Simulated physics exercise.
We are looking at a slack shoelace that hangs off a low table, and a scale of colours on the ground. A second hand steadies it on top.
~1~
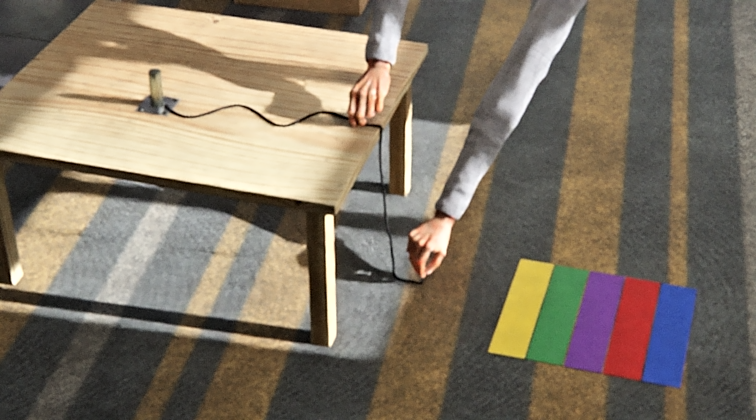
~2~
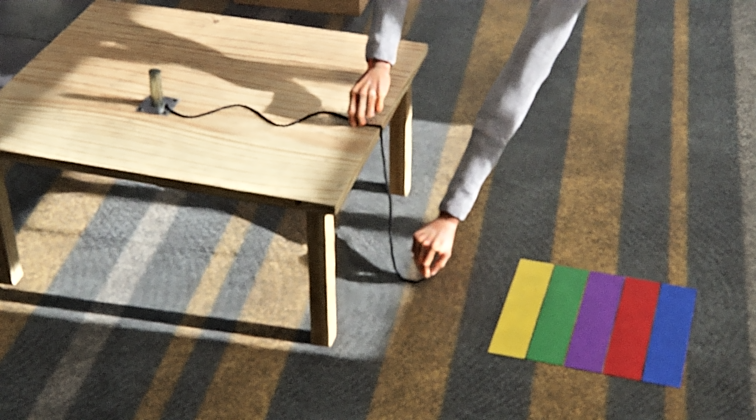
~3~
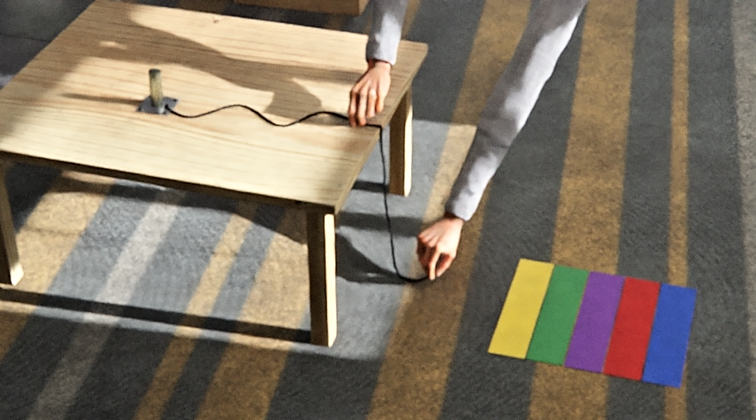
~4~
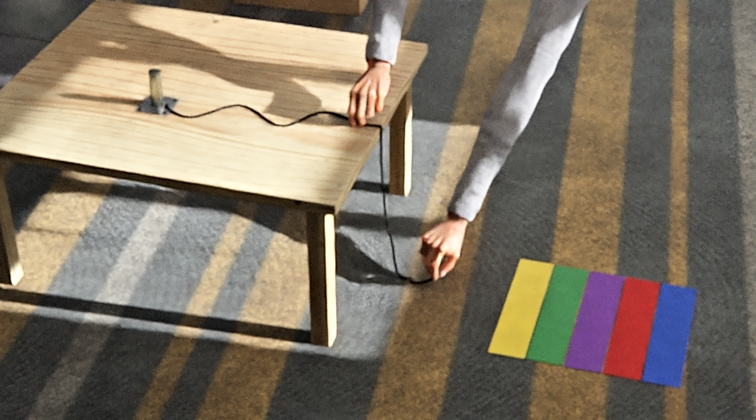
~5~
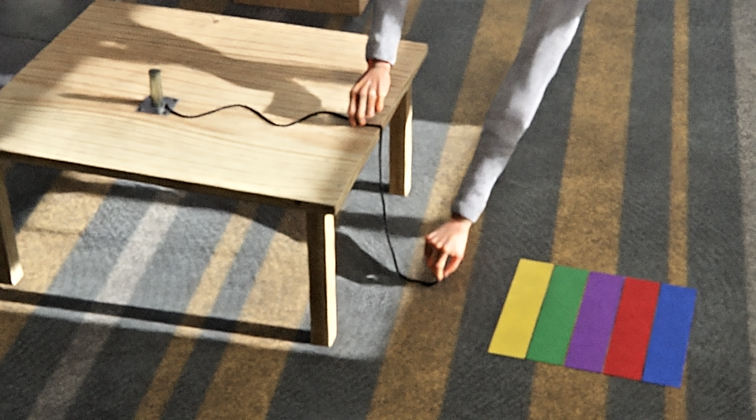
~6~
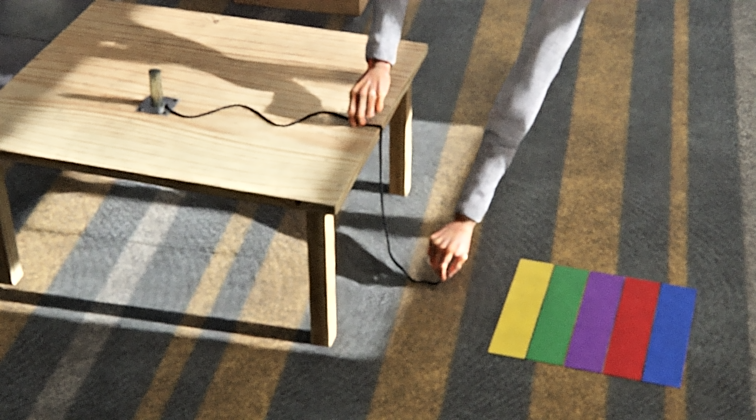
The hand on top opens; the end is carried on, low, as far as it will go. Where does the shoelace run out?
It gets as far as the purple strip.
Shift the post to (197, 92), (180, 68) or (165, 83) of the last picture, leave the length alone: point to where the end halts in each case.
The places are (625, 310), (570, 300) and (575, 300).
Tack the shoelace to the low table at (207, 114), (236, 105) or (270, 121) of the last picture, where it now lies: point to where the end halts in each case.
Try by try, around (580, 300), (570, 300) and (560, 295).
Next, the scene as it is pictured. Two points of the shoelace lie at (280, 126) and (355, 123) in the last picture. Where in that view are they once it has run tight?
About (308, 124), and the other about (392, 148).
Early on, end near (536, 292); over yellow.
Midway, end near (571, 299); over green.
At the end of the slack, end near (593, 303); over purple. The purple one.
